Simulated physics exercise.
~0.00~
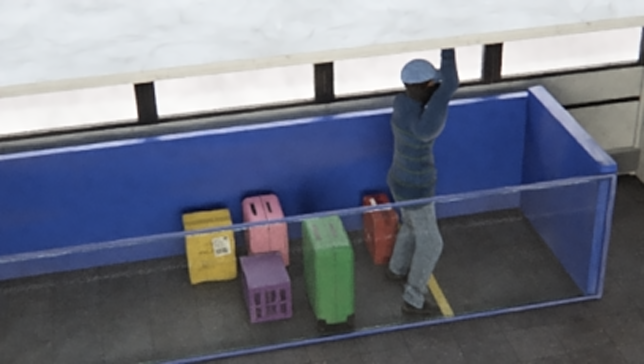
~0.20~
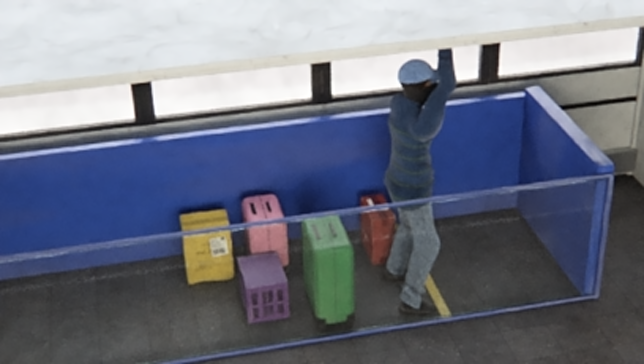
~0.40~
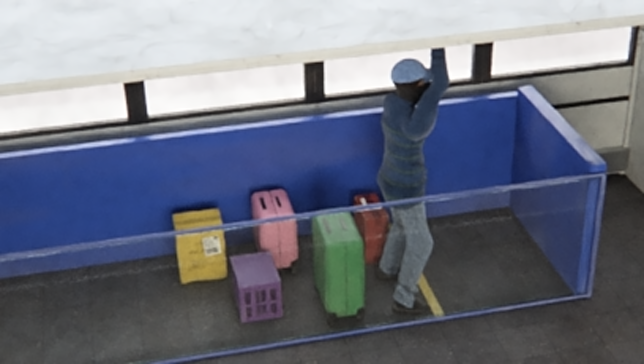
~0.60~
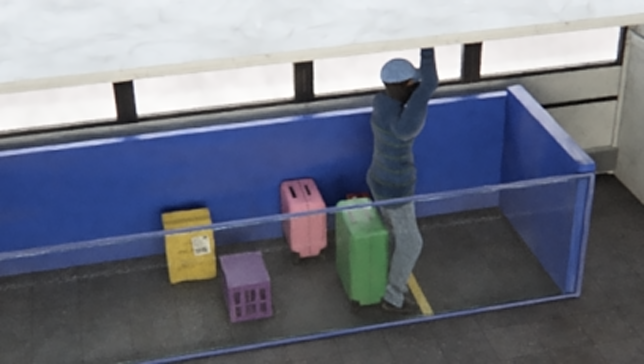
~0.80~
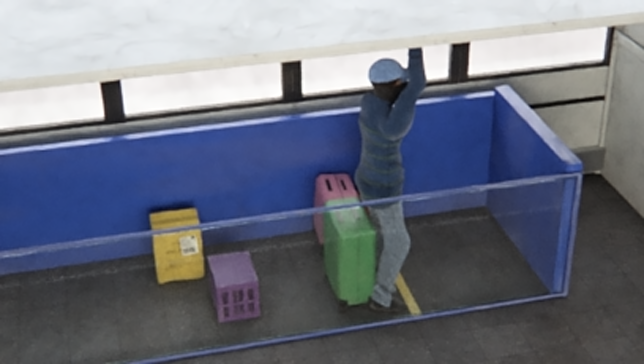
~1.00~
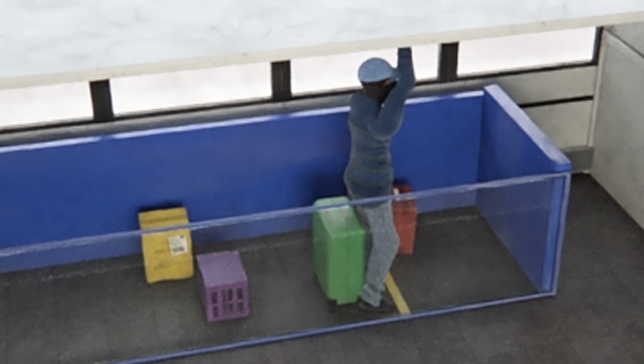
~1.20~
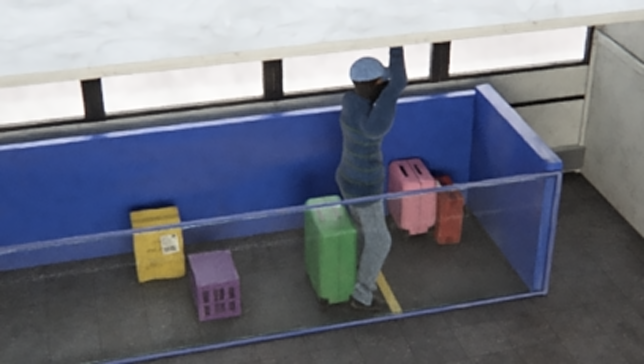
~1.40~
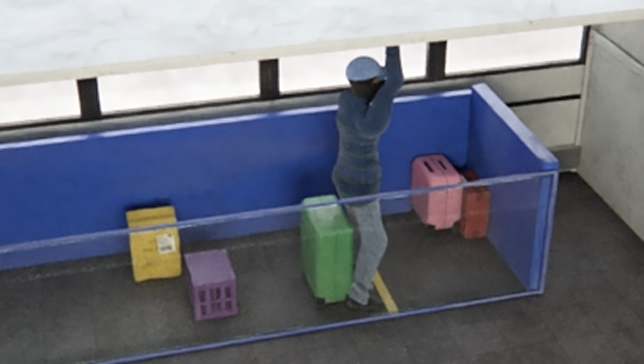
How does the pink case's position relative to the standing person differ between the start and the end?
At the start the pink case is to the left of the person, near the yellow and purple pieces. At the end it is to the person's right, past the yellow line and beside the red one near the right wall.
In a blue bay, pink and red luggage crosses the yellow line while green stops short.
